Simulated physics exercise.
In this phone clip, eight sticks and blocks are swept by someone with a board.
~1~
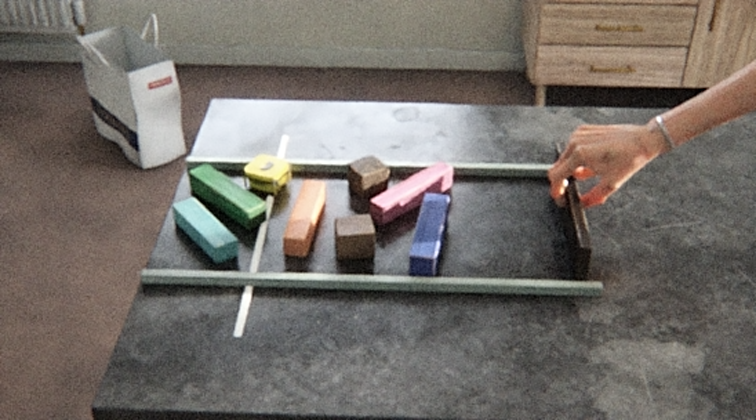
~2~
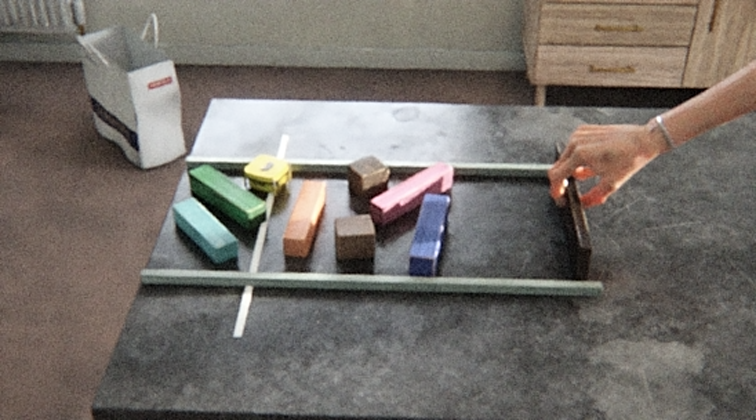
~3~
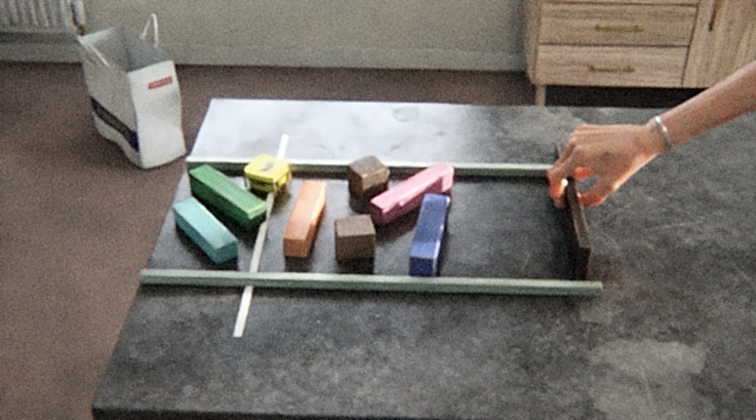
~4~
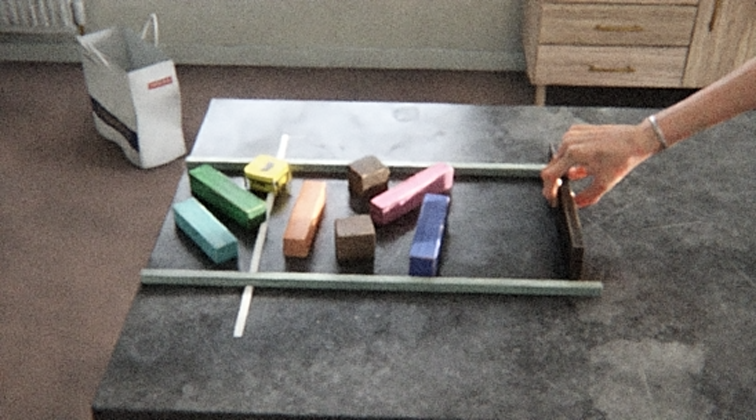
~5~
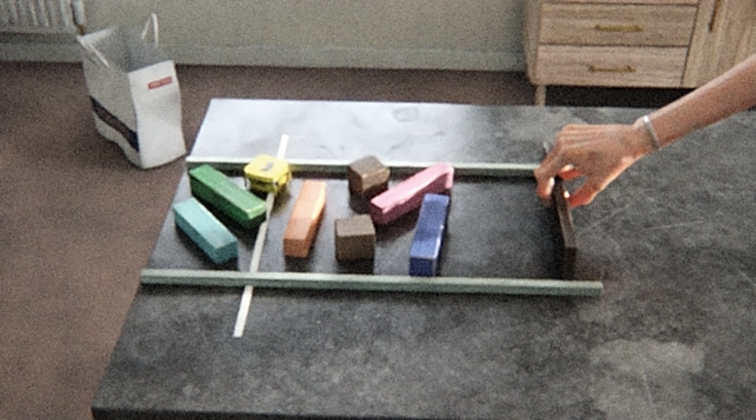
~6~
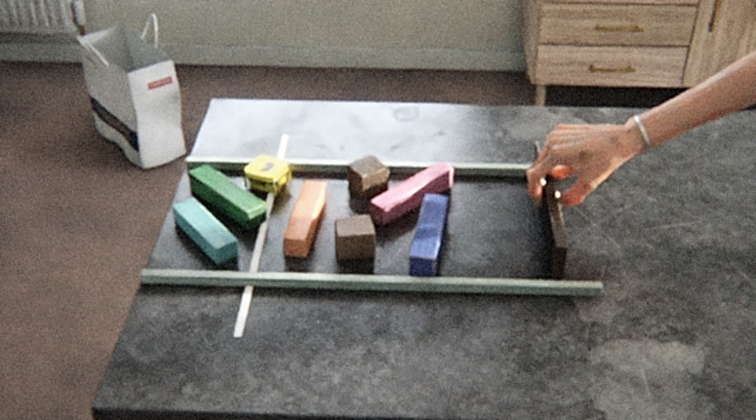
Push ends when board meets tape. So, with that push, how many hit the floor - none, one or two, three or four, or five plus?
The push is going to knock off a lone one or a pair.
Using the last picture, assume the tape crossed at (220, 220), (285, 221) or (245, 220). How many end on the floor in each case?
The counts would be 4, 0 and 2.
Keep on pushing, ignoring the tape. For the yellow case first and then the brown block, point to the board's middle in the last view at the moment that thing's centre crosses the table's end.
With the yellow case it sits around (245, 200), with the brown block around (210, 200).
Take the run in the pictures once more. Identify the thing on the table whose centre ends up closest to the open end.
Green stick.
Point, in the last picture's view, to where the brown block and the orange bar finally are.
Roughly (215, 233); the other one roughly (203, 211).
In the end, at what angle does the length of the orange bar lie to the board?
Misalignment: Close to 20°.
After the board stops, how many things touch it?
I count 2 of them.
Early on, none off yet; turquoise bar at rest near (205, 230); green stick at rest near (227, 196); yellow case at rest near (267, 176).
Finally, the number that fall off is one or two; lost, turquoise bar.
